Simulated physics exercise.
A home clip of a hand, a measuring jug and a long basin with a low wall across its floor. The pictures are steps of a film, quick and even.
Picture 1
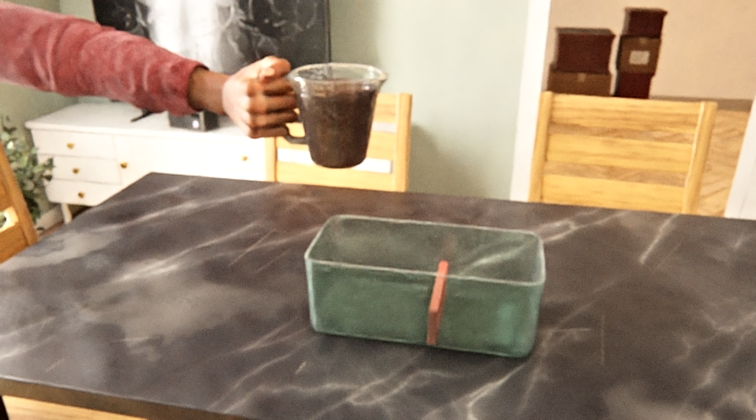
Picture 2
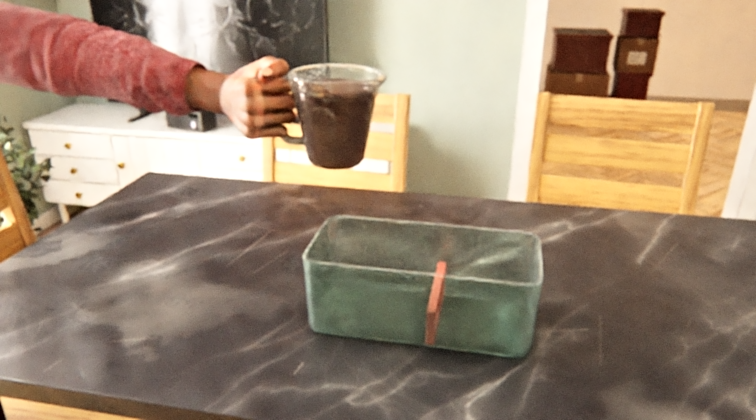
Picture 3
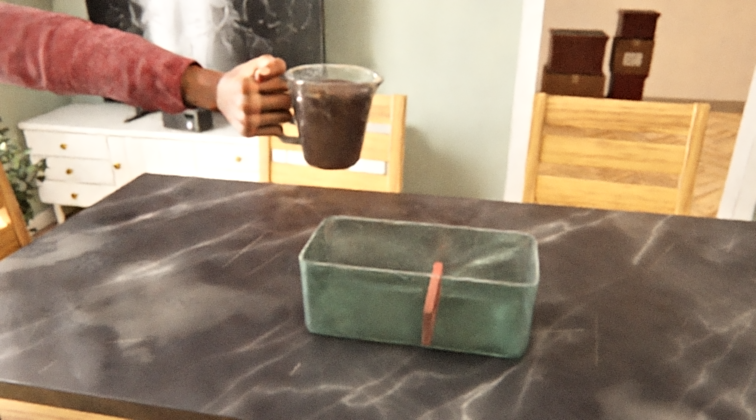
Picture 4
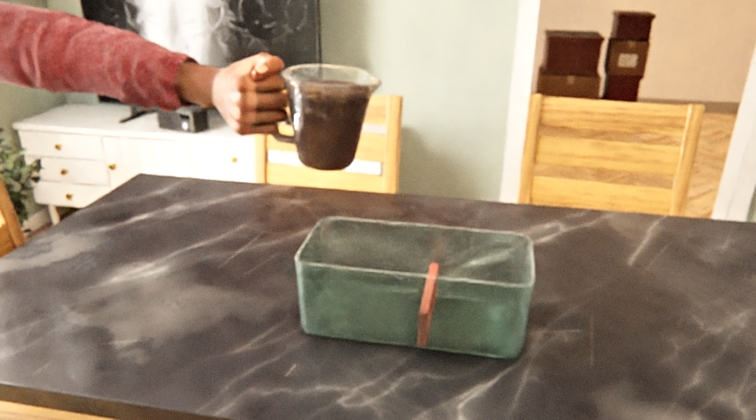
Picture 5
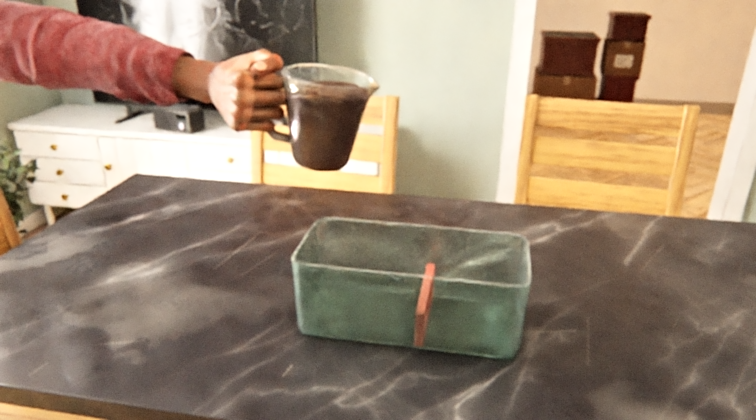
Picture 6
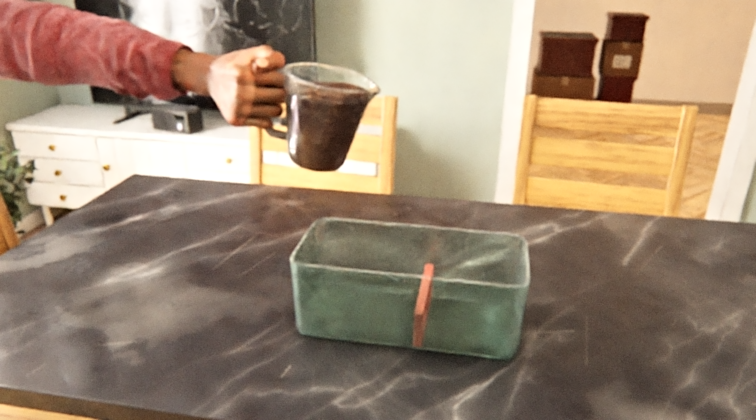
The clip opens on a hand in a red sleeve holding a glass jug of dark liquid upright above a long greenish basin with a low reddish wall across it. The view drifts slightly, and then the hand gradually tilts the jug a little to the right.
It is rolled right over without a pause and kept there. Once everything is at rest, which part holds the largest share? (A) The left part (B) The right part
The right part.
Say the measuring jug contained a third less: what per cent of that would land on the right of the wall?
Roughly 45 %.
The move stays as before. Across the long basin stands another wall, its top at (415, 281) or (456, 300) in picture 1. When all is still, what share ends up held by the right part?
About 95 per cent on the first try, and 30 per cent on the second.
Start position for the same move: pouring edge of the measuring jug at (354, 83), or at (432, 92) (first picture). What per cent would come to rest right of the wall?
You'd get around 5 per cent and then around 95 per cent.
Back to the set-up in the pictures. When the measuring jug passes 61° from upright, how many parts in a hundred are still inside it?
Remaining fraction: Approx. 75 %.
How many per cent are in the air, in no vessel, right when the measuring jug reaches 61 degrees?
It comes to around 20 per cent.
A moment on, the tilt is 61° and 75 per cent is still to pour, 1 is left of the wall and 4 right of it.
Next, the tilt is 94° and 21 per cent is still to pour, 6 is left of the wall and 51 right of it.
Then the tilt is 102° and 0 per cent is still to pour, 28 is left of the wall and 69 right of it.
Later the tilt is 102° and 0 per cent is still to pour, 30 is left of the wall and 69 right of it.
In the end 30 per cent lies left of the wall, 69 right of it and 1 outside.
